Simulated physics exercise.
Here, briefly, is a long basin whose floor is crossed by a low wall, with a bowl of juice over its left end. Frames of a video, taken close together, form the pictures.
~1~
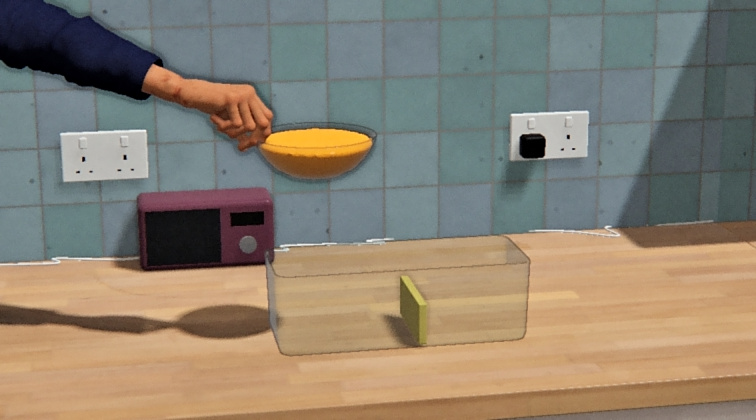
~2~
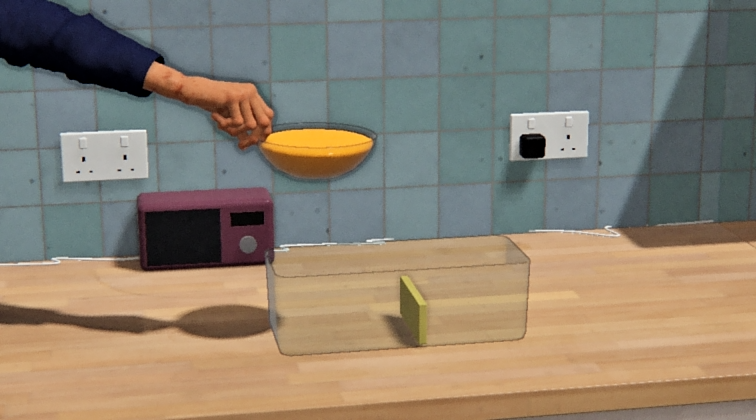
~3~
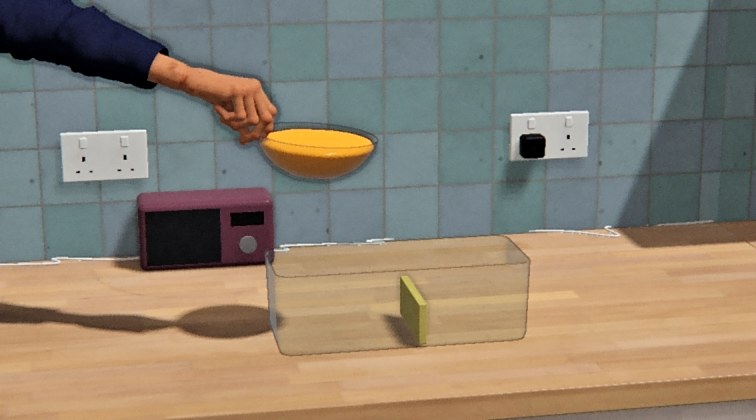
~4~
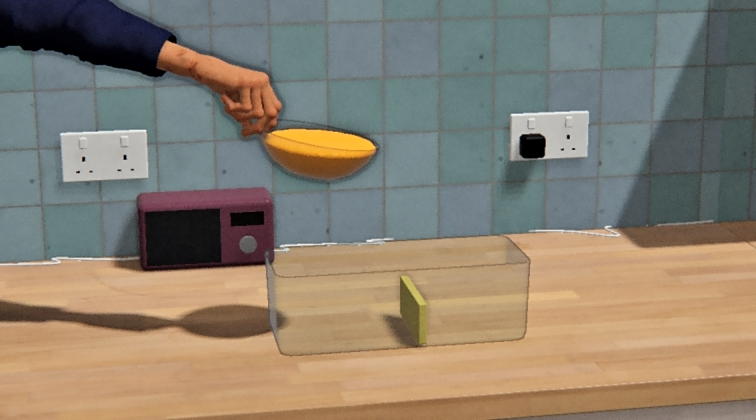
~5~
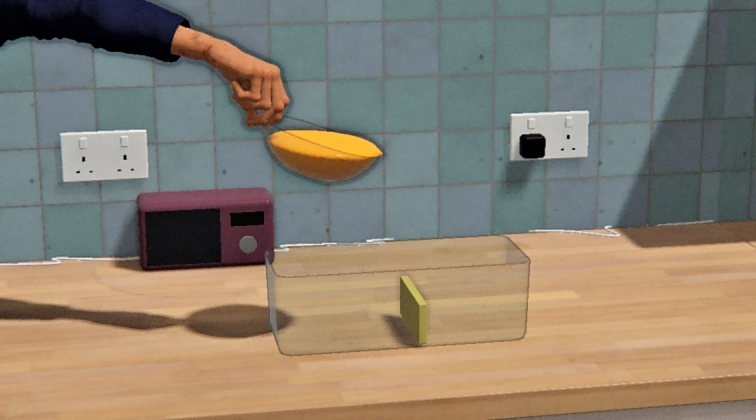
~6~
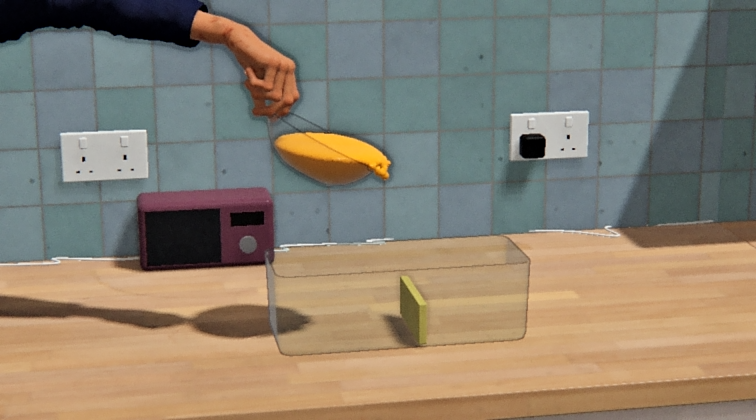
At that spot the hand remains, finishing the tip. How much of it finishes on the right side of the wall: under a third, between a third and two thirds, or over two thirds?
The right side is left with enough for a third but not past two thirds.
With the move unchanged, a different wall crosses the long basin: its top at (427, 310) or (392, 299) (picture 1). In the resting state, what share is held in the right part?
Roughly 40 % and 80 %.
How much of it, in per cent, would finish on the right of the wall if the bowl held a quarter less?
Estimated share: Around 45 %.
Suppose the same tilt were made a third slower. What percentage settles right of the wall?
About 65 per cent would end up there.
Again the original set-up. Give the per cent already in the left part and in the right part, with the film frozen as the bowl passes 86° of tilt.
I'd put the left part near 15 per cent and the right part near 50.
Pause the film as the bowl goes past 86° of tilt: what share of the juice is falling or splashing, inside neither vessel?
30 %.
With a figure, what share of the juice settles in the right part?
It is close to 55 per cent.
A moment on, the tilt is 86° and 3 per cent is still to pour, 17 is left of the wall and 51 right of it.
Next, the tilt is 104° and 0 per cent is still to pour, 43 is left of the wall and 54 right of it.
Then the tilt is 104° and 0 per cent is still to pour, 43 is left of the wall and 55 right of it.
Later the tilt is 104° and 0 per cent is still to pour, 43 is left of the wall and 55 right of it.
At rest 43 per cent lies left of the wall, 55 right of it and 2 outside.
